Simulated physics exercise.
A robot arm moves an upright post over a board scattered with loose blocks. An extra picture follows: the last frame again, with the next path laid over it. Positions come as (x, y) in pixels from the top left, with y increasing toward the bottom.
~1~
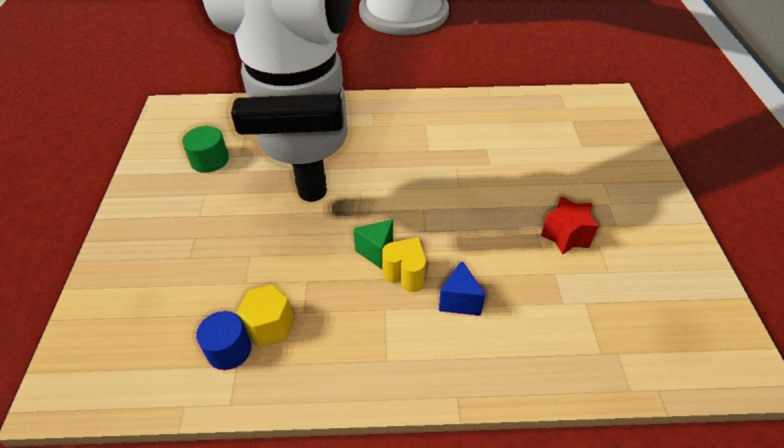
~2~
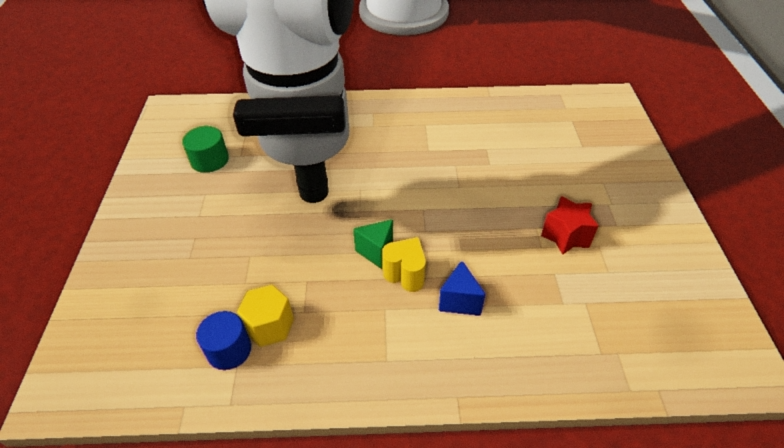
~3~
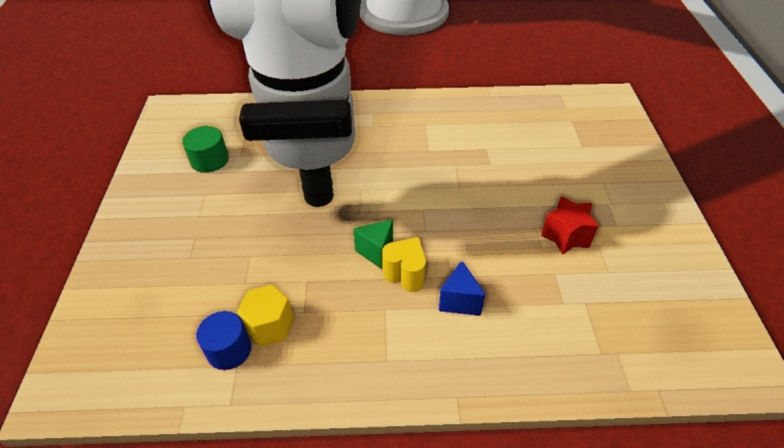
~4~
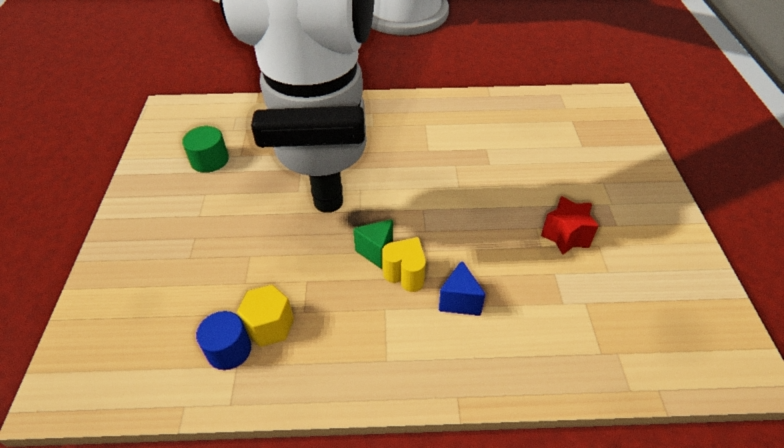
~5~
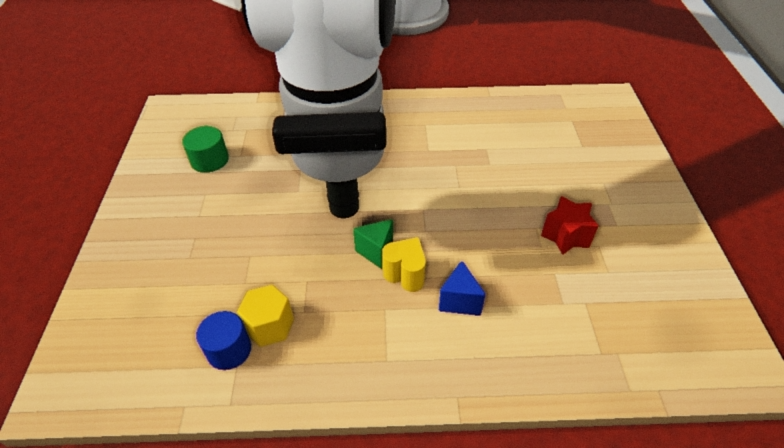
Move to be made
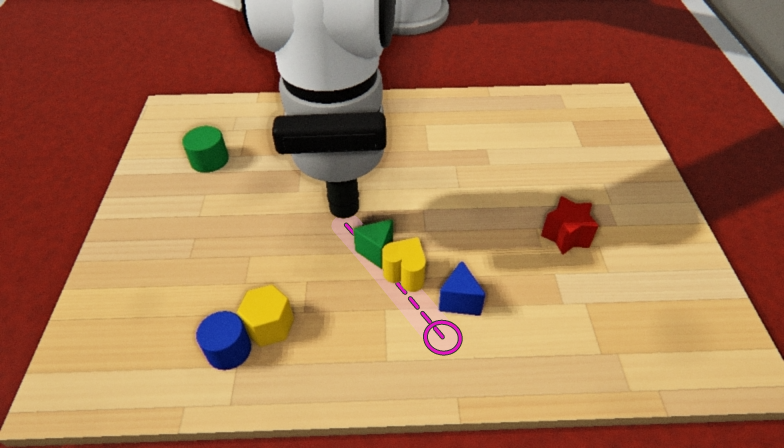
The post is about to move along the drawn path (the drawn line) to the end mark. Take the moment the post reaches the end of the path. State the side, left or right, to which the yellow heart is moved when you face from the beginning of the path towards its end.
It shifts leftward.
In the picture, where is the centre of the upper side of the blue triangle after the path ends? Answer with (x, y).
The spot you're after is about (499, 288) in the image.
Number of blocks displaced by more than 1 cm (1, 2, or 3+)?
Blocks displaced: At least 3.
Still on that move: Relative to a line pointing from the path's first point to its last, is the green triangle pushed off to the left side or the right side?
Out to the right.
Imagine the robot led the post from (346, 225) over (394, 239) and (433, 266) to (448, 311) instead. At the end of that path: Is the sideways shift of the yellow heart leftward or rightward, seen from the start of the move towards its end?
My prediction: Rightwards.
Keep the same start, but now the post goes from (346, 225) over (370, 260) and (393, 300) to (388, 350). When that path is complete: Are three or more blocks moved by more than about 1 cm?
That would be a no.
The line goes from (346, 225) to (443, 337).
What follows on the original path. One third of the way, post at (375, 242); green triangle at (392, 256); yellow heart at (421, 265), turned 50° anticlockwise.
Two thirds of the way, post at (409, 281); green triangle at (422, 302), turned 30° anticlockwise; yellow heart at (449, 283), turned 95° anticlockwise; blue triangle at (483, 286).
At the end, post at (445, 322); green triangle at (447, 346), turned 30° clockwise; yellow heart at (465, 289), turned 105° anticlockwise; blue triangle at (499, 288), turned 15° anticlockwise.
